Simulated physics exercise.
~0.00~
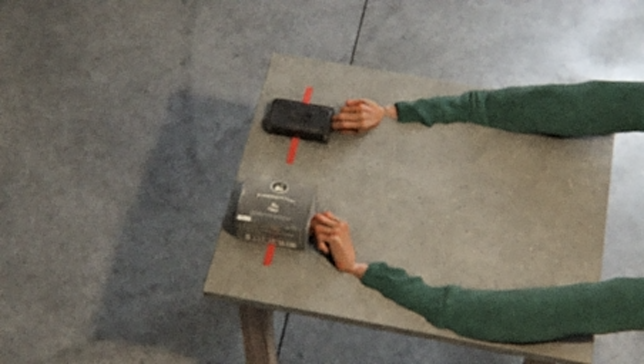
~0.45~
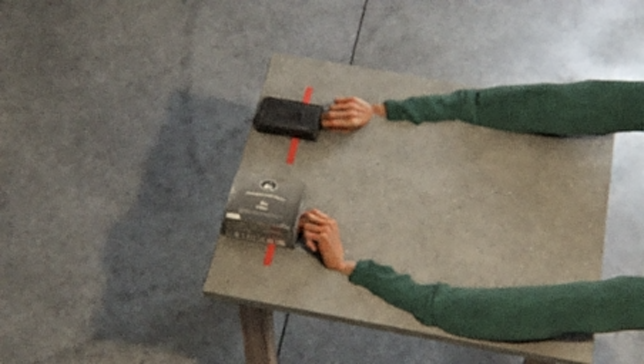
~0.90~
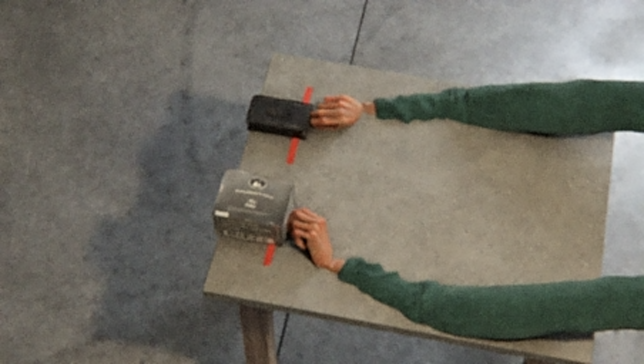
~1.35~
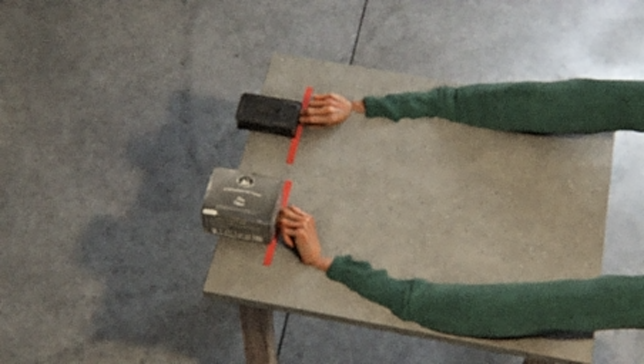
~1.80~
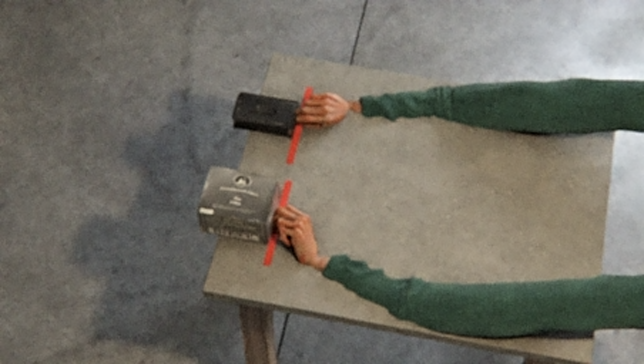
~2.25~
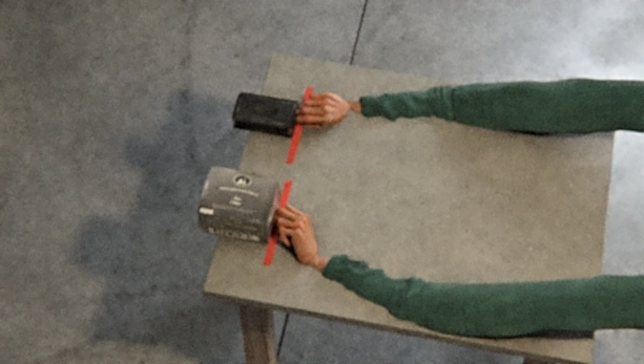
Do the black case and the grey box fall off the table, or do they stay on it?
Both stay on the table. The black case and the grey box come to rest at the left edge without falling.
